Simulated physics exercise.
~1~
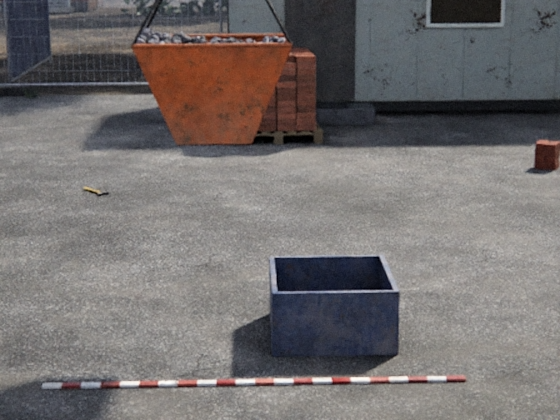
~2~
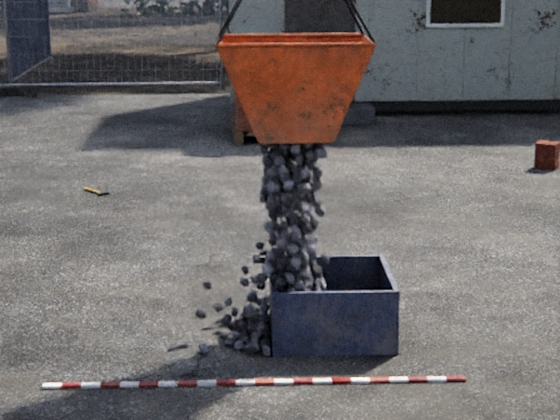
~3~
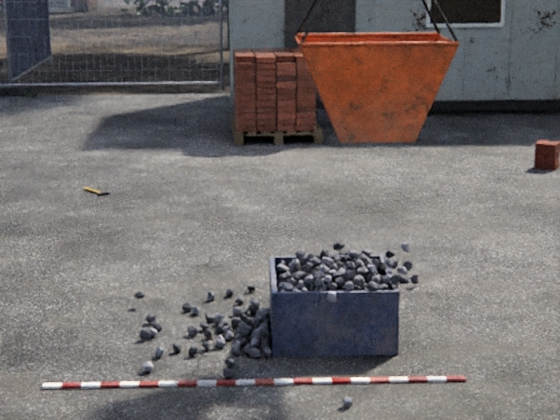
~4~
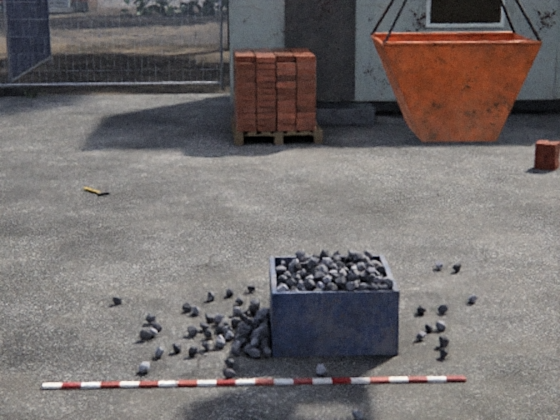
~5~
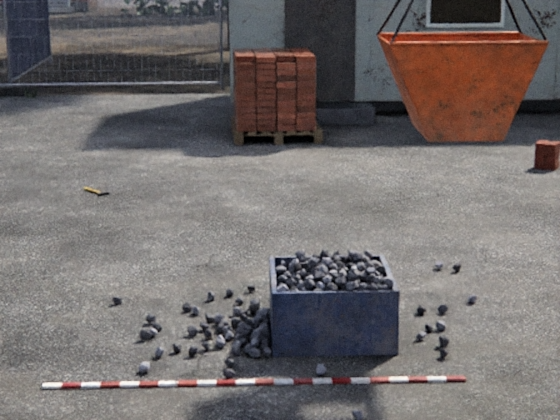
An orange skip moves right, dropping grey stones into a blue bin, scattering some outside.
